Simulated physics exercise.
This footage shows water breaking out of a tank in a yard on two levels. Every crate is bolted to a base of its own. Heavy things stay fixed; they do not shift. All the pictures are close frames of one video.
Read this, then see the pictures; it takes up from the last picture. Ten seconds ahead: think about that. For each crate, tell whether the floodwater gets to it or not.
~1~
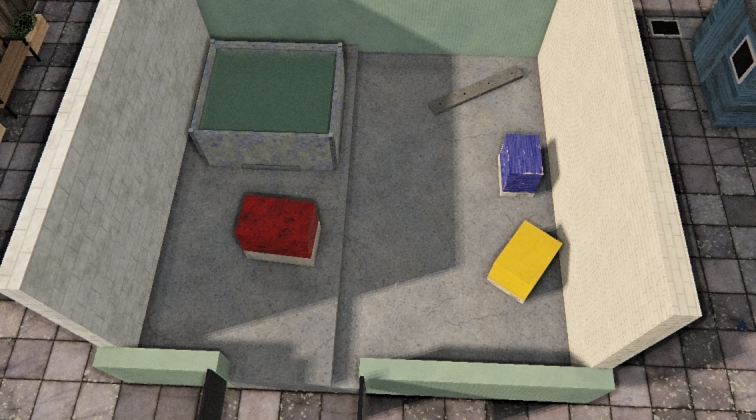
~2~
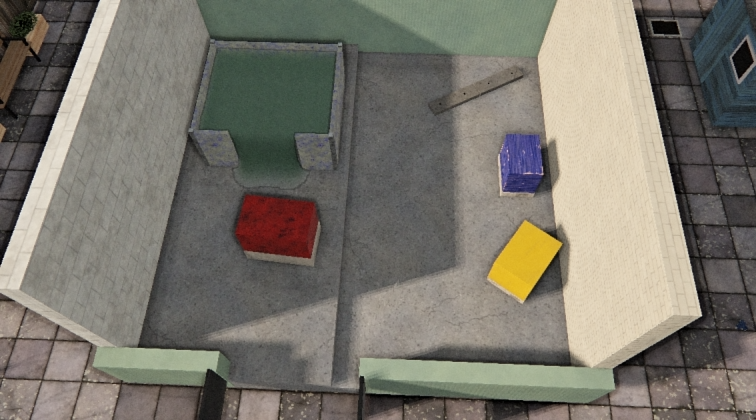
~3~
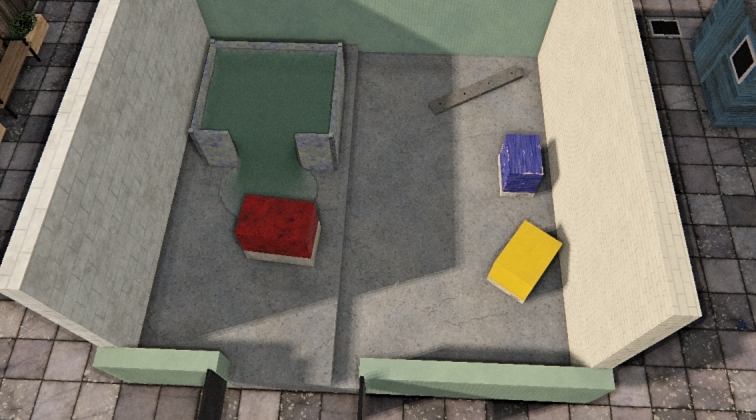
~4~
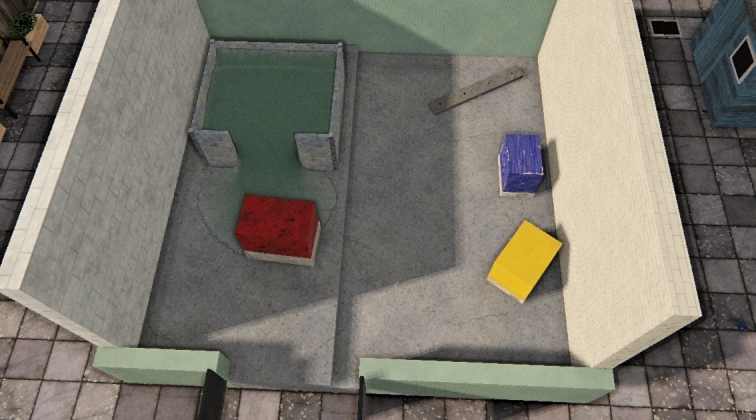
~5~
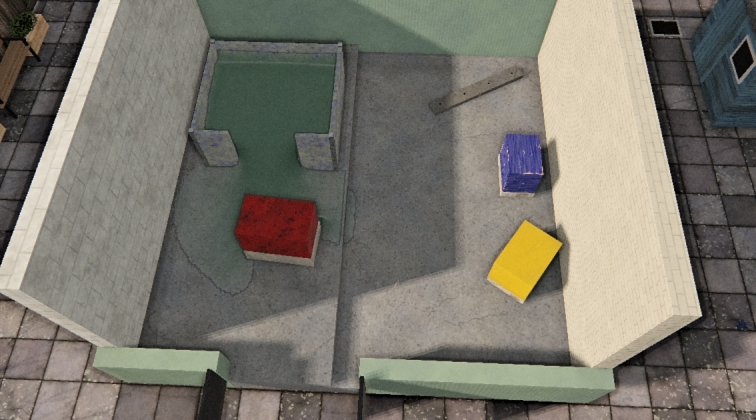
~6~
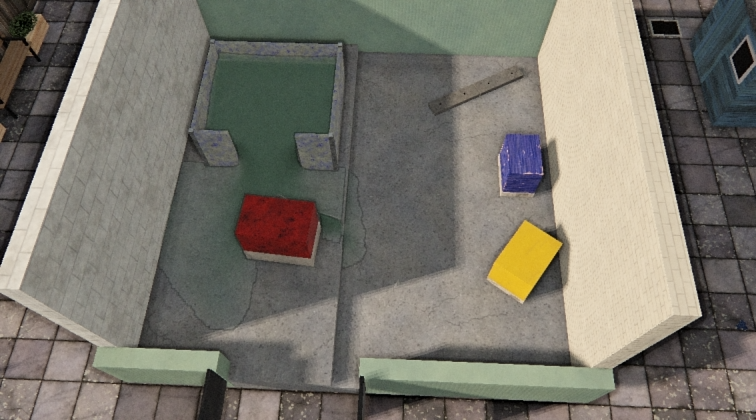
Crate by crate: Yellow crate - reached; red crate - reached; blue crate - reached.
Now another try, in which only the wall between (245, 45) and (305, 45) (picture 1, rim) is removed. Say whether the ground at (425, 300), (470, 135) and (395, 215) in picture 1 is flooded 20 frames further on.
In sequence: Untouched, inundated, untouched.
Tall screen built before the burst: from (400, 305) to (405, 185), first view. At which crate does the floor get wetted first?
Answer: The red crate.
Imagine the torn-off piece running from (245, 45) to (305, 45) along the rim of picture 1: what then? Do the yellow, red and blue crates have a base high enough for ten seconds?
Here goes: Yellow crate - hit; red crate - left alone; blue crate - hit.
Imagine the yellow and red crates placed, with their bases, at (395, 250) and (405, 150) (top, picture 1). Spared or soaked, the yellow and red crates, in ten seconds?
As I read it, the yellow crate gets flooded and the red crate stays clear.
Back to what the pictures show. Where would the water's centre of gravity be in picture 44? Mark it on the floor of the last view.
I'd put it at around (366, 206).
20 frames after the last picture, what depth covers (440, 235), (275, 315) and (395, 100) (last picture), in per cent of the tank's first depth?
Respectively 6, 10 and 0 per cent.
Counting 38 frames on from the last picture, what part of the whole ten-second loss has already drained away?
55 per cent.
A moment on, water covers 35 % of the floor; the yellow crate not reached, the red crate water round its plinth, the blue crate not reached.
Next, water covers 55 % of the floor; the yellow crate water round its plinth, the red crate water round its plinth, the blue crate water round its plinth.
Then, water covers 80 % of the floor; the yellow crate water round its plinth, the red crate water round its plinth, the blue crate water round its plinth.
Later, water covers 90 % of the floor; the yellow crate water round its plinth, the red crate water round its plinth, the blue crate water round its plinth.
In the end, water covers 95 % of the floor; the yellow crate was topped, the red crate was topped, the blue crate was topped.
